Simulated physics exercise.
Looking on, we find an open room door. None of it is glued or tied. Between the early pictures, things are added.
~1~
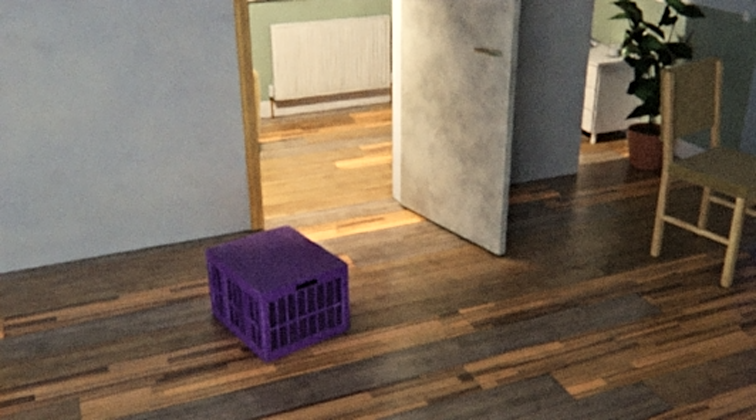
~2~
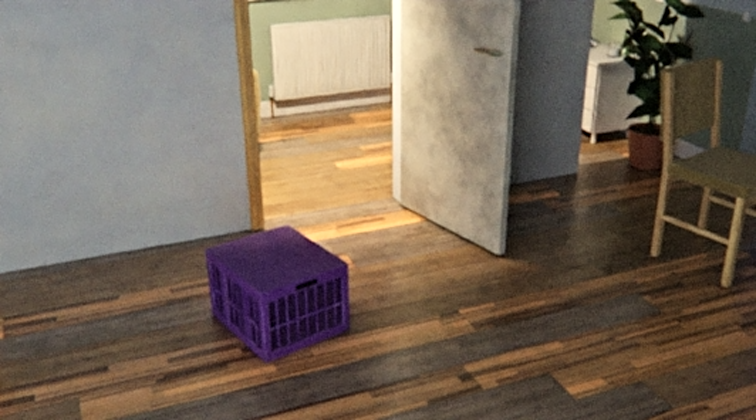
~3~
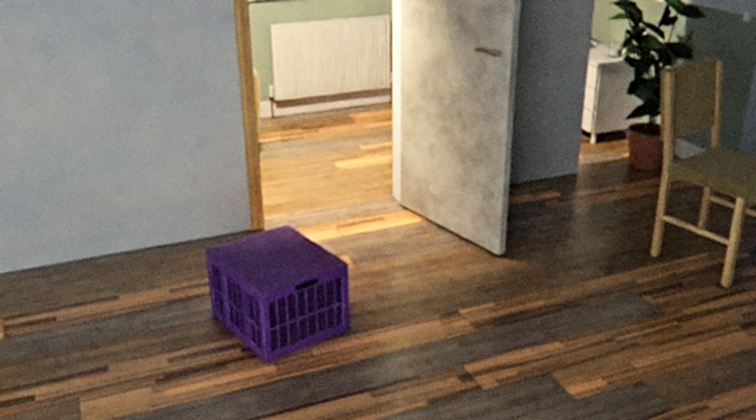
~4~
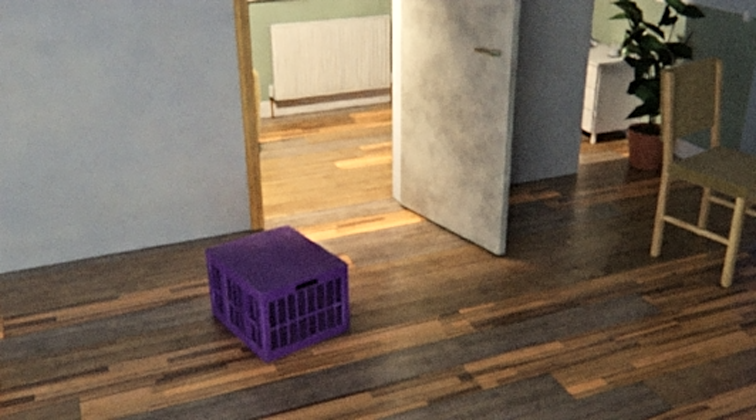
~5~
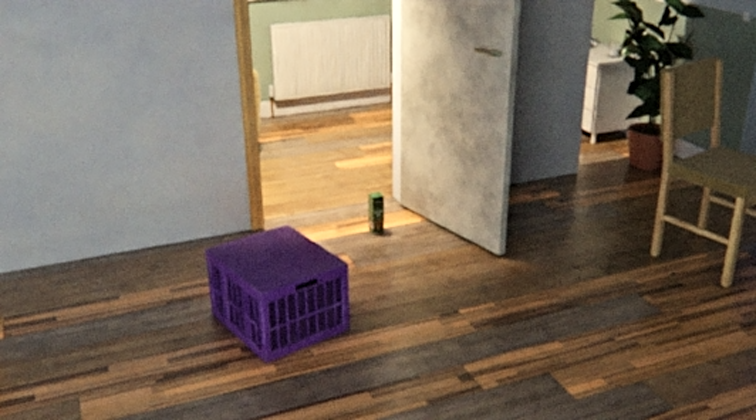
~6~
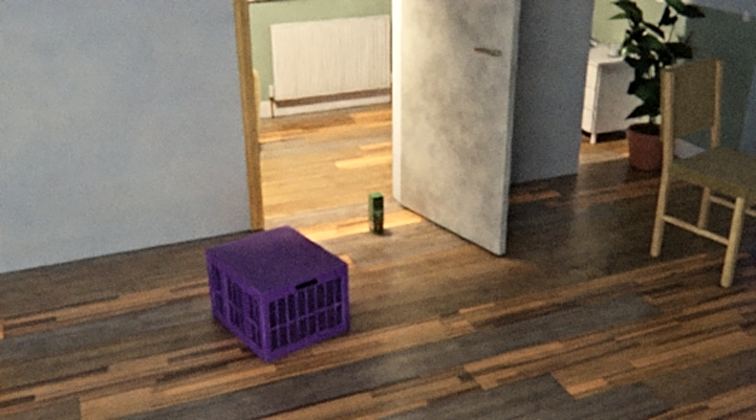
A small green carton appears on the floor by the open door, near a purple chest.
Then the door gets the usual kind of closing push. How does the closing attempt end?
It ends with the door fully closed.
Then, 0.70 s on from there, door 70° open.
Then, 1.10 s on from there, door 38° open; green carton shifted well along near (357, 211).
Then, 1.40 s on from there, door 13° open; green carton shifted well along near (334, 203).
Then, 1.60 s on from there, door 0° open; green carton shifted well along near (324, 195).
In the end, door 0° open; moved from the start, green carton; purple chest unmoved. At the end, from the last picture's camera, green carton near (320, 194).
